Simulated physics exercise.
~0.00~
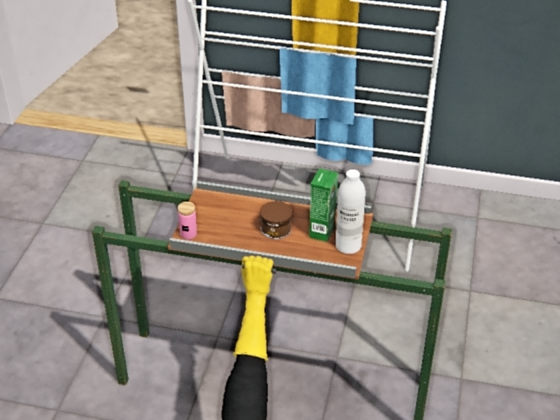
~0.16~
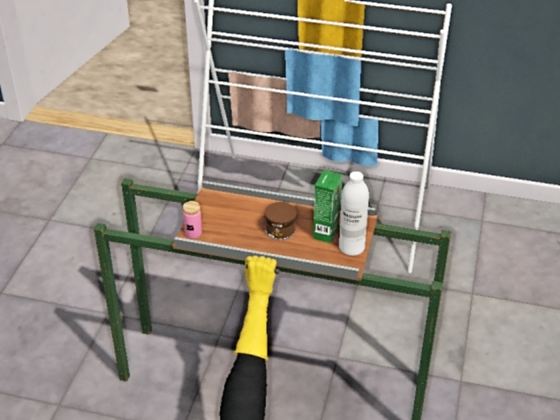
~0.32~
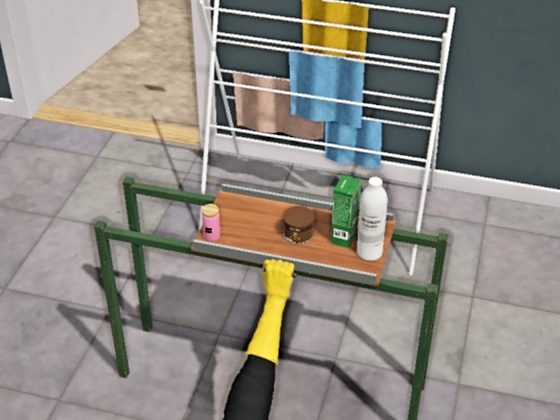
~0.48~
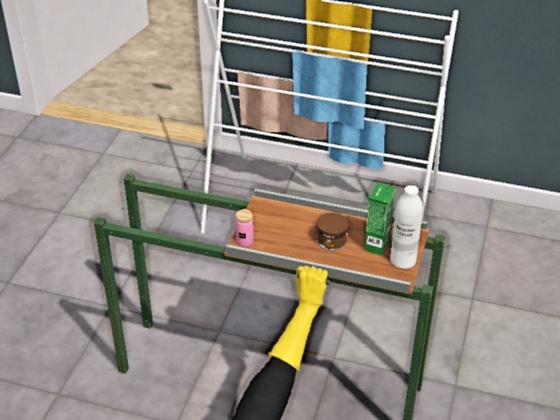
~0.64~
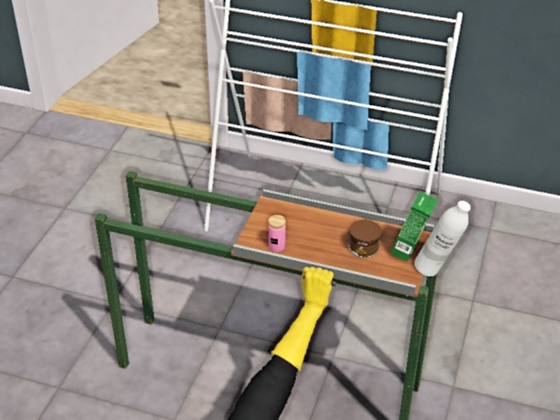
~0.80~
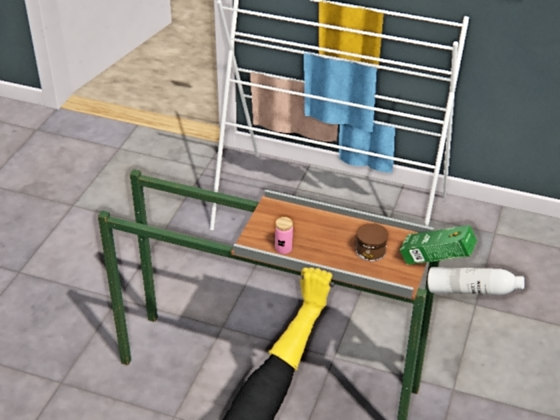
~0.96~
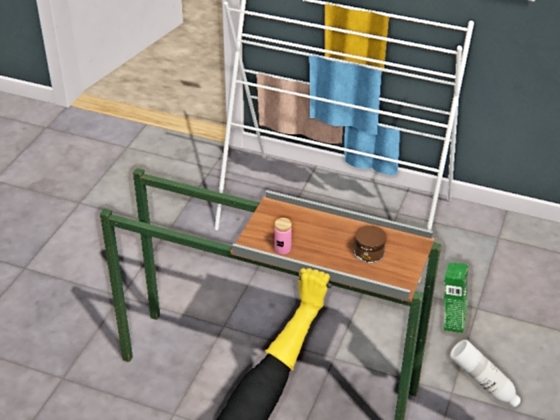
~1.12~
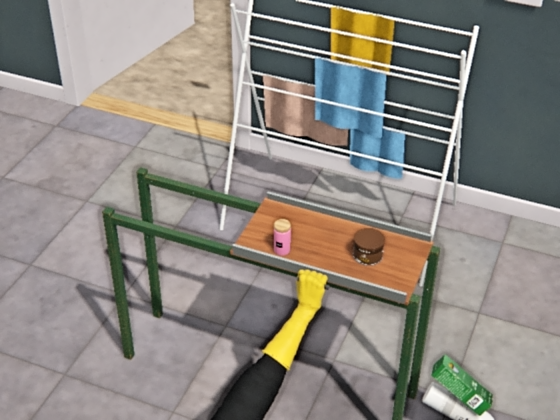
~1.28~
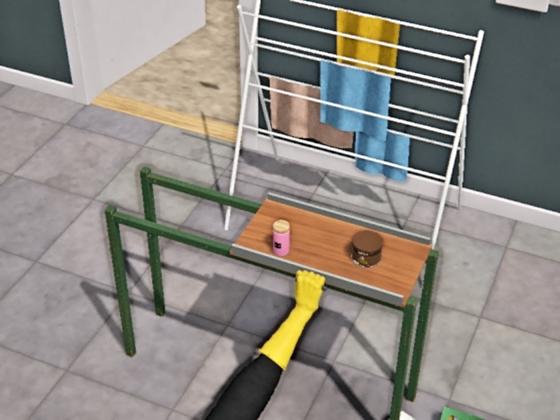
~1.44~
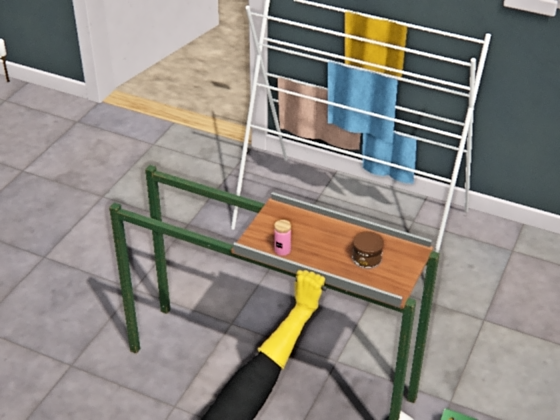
A yellow-gloved hand slid a wooden tray to the right along green rails until it stopped abruptly, and the white bottle and green carton tipped off the right end onto the tiled floor, while the pink shaker and brown tub stayed aboard.
